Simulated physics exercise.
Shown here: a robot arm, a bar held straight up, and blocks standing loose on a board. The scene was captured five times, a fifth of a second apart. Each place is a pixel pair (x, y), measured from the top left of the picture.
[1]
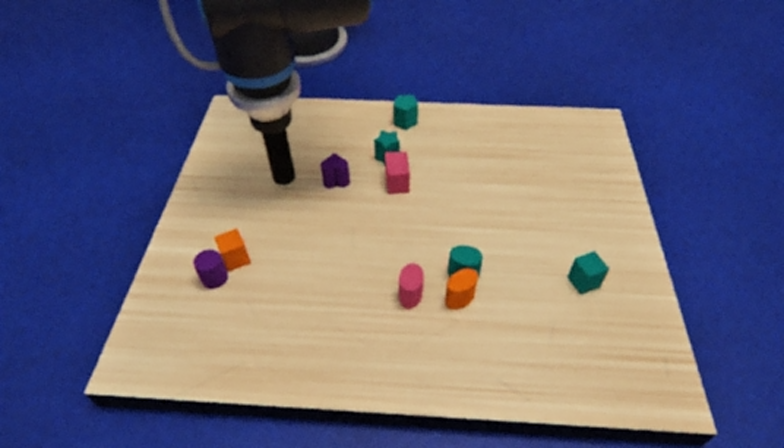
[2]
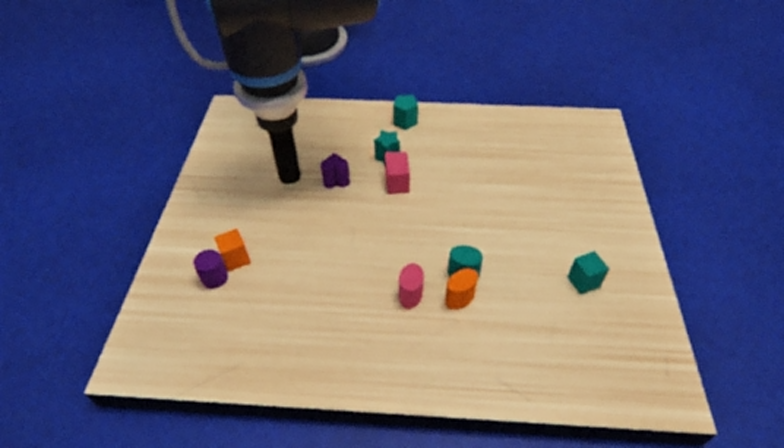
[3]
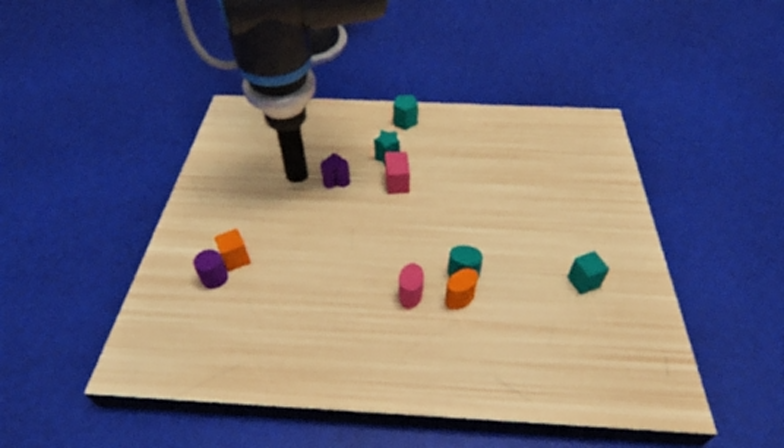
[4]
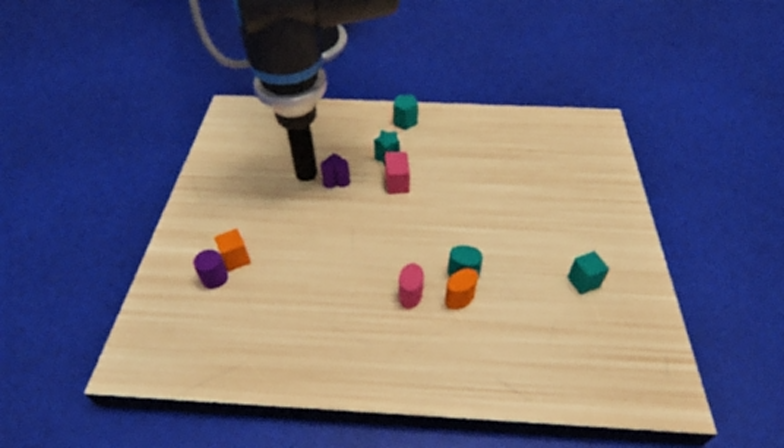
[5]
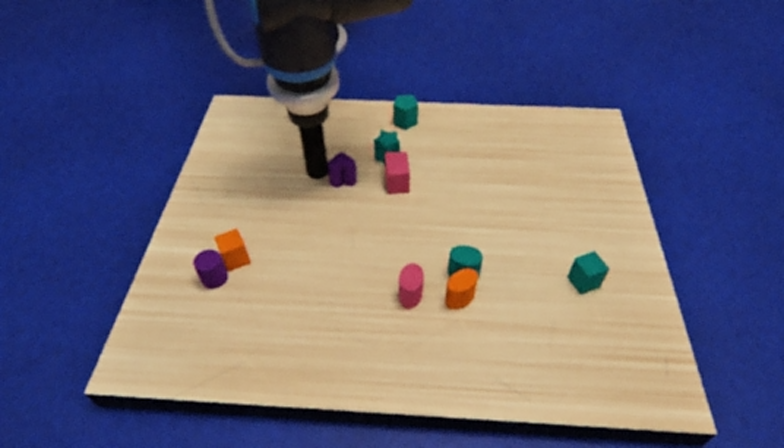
A dark robot arm holds a black bar upright over the upper left of a pale wooden board on a blue surface, seen from above at an angle by a still camera. Purple, turquoise, pink and orange blocks stand scattered across the board. The arm slides the bar slowly a short way right until it nudges the purple heart block slightly right, while the other blocks stay still.
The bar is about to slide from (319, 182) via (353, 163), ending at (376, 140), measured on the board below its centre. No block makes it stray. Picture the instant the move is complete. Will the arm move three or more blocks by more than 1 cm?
I expect not.
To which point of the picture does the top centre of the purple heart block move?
If I read the scene right, the answer is (370, 154).
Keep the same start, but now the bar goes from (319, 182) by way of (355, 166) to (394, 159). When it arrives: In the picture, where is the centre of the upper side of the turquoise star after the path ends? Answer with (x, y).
Its top centre is at about (416, 132).
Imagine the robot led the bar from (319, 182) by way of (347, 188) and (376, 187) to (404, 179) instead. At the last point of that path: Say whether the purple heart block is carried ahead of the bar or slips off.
The bar will have lost it.
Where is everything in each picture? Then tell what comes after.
Tip of the bar (284, 178), middles of tops, purple heart block (334, 162), turquoise star (387, 138), in the first frame.
Bar (290, 177), nothing pushed, in the second frame.
Bar (297, 175), nothing pushed, in the third frame.
Bar (307, 174), nothing pushed, in the fourth frame.
Bar (318, 172), purple heart block (341, 161), turquoise star (387, 138), in the fifth frame.
On the path given first. One third of the way, bar (342, 160); purple heart block (364, 156), turned 45° clockwise.
Two thirds of the way, bar (361, 145); purple heart block (370, 154), turned 80° clockwise.
At the end, bar (375, 130); purple heart block (370, 154), turned 80° clockwise; turquoise star unmoved.
